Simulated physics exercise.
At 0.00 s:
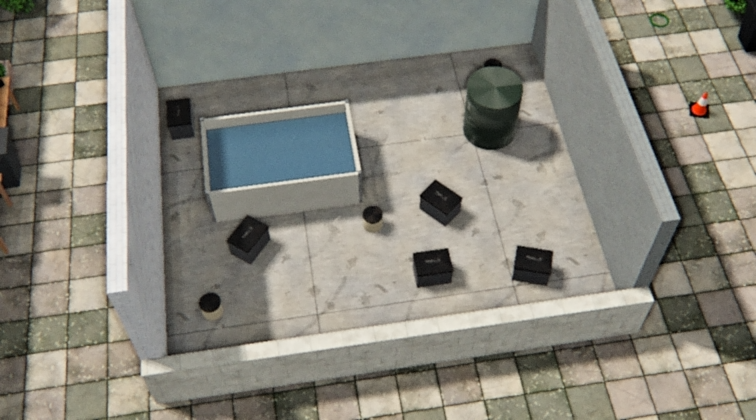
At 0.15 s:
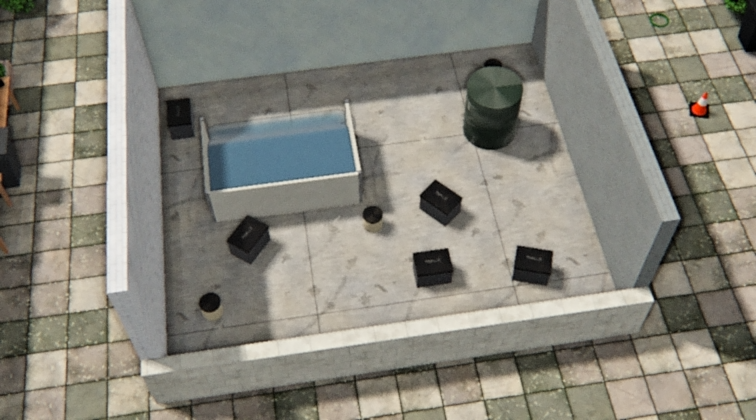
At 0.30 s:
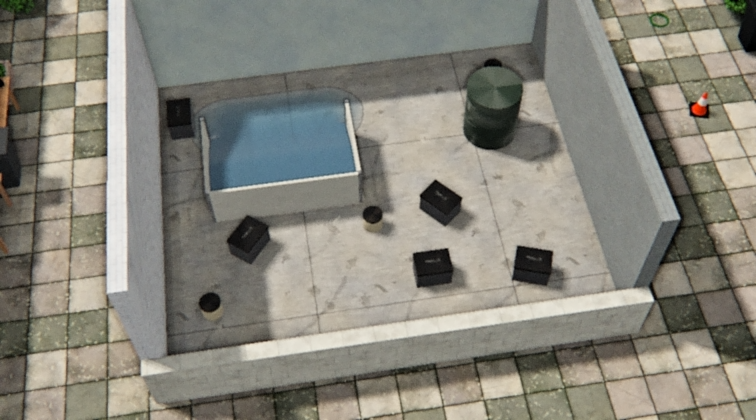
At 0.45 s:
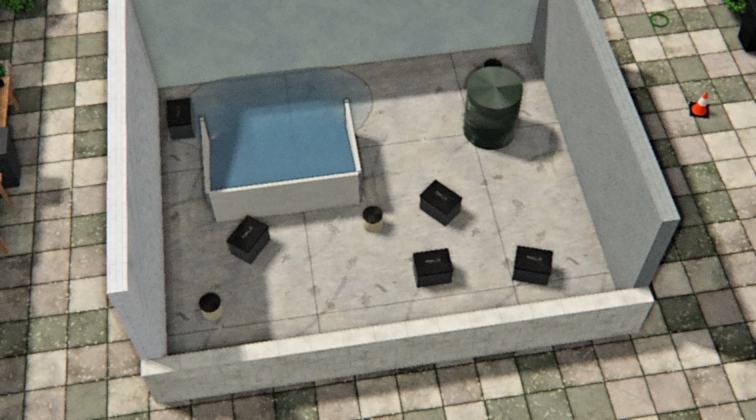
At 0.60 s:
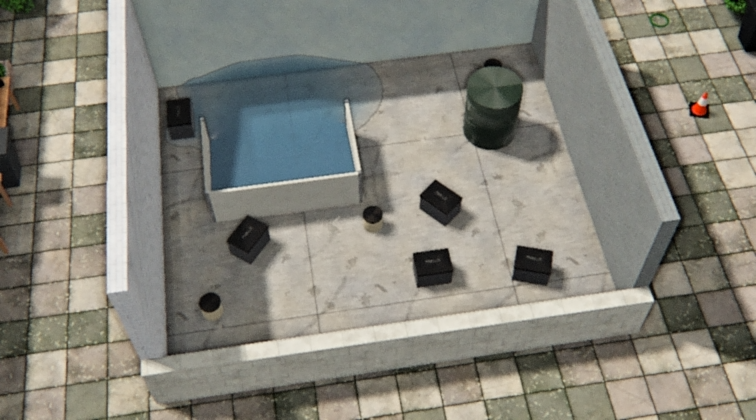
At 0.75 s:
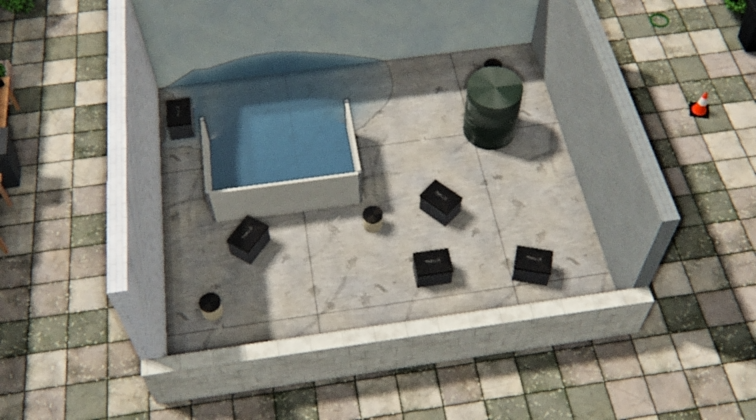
Water poured out through the open back side of a pale tank in a walled yard, spreading over the floor to the back wall, while the black boxes and green barrel stayed put.
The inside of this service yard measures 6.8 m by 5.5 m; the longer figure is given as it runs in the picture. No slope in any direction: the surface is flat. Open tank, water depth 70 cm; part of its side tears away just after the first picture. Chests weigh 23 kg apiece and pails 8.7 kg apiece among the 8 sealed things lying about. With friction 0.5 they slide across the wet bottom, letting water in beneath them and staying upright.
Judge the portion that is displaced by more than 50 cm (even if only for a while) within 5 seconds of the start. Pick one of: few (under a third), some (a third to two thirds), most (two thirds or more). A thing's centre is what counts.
Some.
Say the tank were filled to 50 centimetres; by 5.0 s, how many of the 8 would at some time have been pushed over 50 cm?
With that change, 2 of them.
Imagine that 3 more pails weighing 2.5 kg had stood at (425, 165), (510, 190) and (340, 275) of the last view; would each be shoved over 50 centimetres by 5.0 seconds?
In the order asked: Not as far, farther than that, not as far.
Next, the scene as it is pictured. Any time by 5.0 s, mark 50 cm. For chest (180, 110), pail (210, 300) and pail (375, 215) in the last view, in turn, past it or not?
Well, in turn that's topping it, topping it, not reaching it.
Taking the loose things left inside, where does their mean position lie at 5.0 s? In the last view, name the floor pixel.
They're centred close to (398, 252).
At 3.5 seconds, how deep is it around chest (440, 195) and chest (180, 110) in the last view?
First about 1 cm, second about 9 cm.
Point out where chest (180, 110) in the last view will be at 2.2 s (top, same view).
It would be close to (188, 176) by then.
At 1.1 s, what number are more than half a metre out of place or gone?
By that point, 0.
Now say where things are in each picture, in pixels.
The first picture shows a chest at (179, 112) rests on the ground; a chest at (441, 196) rests on the ground; water covers 3.1 m2; 0 of 8 have shifted.
The second picture shows a chest at (179, 112) rests on the ground; a chest at (441, 196), on the bottom; water covers 4.4 m2; 0 of 8 have shifted.
The third picture shows a chest at (179, 112) rests on the ground; a chest at (441, 196), on the bottom; water covers 6.0 m2; 0 of 8 have shifted.
The fourth picture shows a chest at (179, 112) rests on the ground; a chest at (441, 196), on the bottom; water covers 7.6 m2; 0 of 8 have shifted.
The fifth picture shows a chest at (179, 112) rests on the ground; a chest at (441, 196), on the bottom; water covers 8.1 m2; 0 of 8 have shifted.
The sixth picture shows a chest at (179, 112) rests on the ground; a chest at (441, 196), on the bottom; 8.4 m2 under water; 0 of 8 have shifted.
After 1.1 s 0 of 8 are over 50 cm from their spots; 0 afloat.
After 2.2 s 1 of 8 are over 50 cm from their spots; 0 afloat.
After 3.5 s 3 of 8 are over 50 cm from their spots; 0 afloat.
After 5.0 s 3 of 8 are over 50 cm from their spots, and 3 have been at some point; 0 afloat.
